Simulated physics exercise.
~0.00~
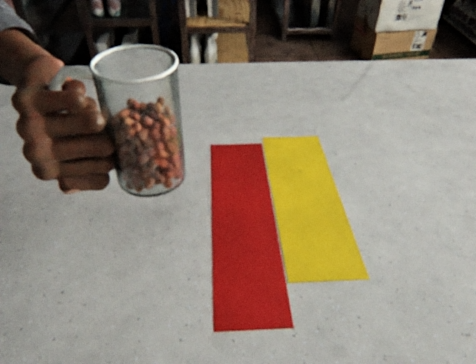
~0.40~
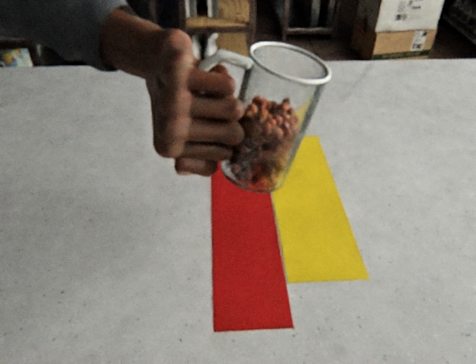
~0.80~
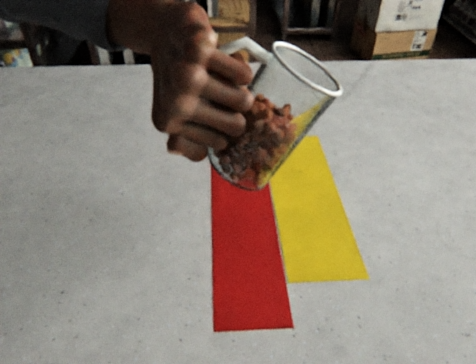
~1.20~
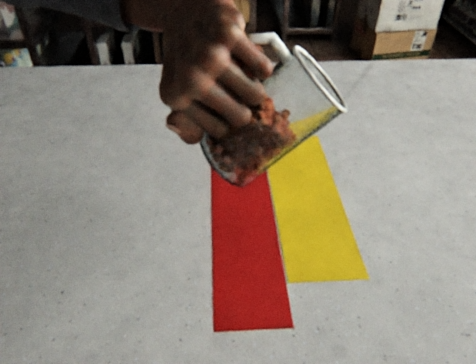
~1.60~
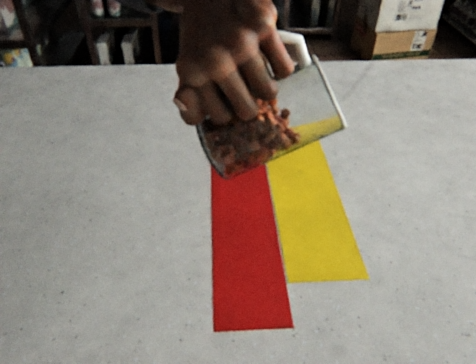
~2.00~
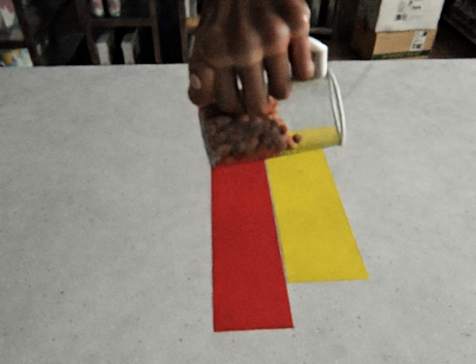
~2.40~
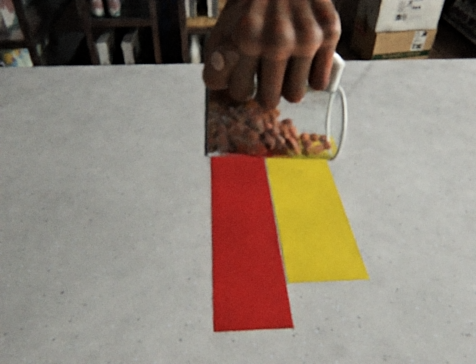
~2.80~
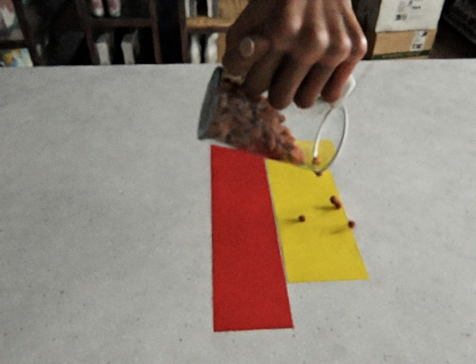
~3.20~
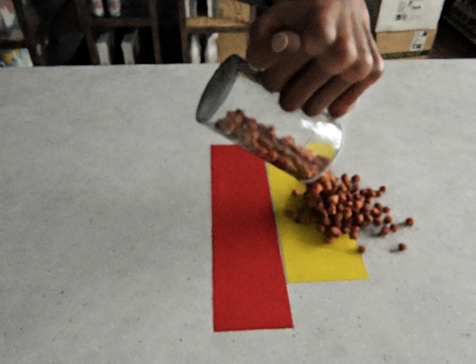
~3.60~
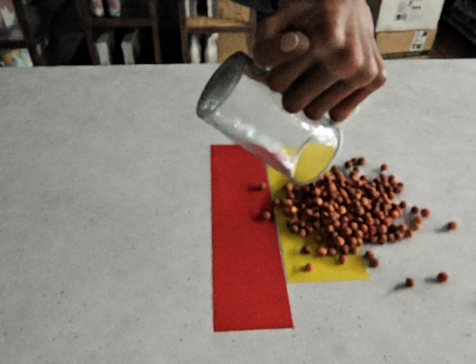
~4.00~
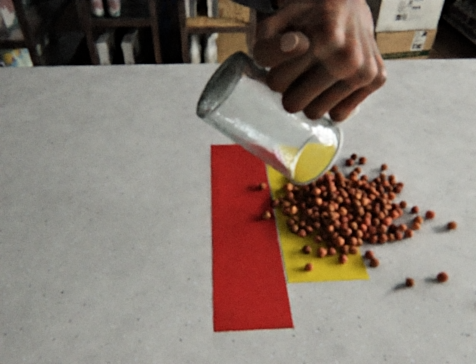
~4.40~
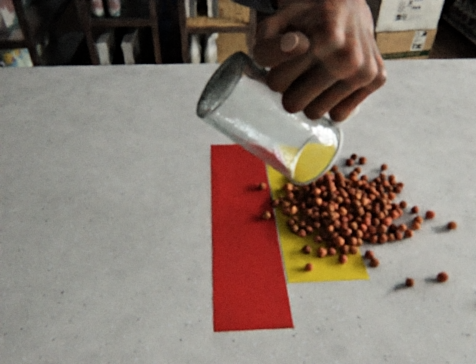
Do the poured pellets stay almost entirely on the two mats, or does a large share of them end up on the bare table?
A large share ends up on the bare table to the right, with another large share on the yellow mat and hardly any on the red mat.
The footage shows a hand carrying a clear cup of reddish-brown pellets rightward above a red mat and a yellow mat, then tipping it until the pellets pour out and the emptied cup is held still, leaving a heap across the yellow mat and the bare table beside it.
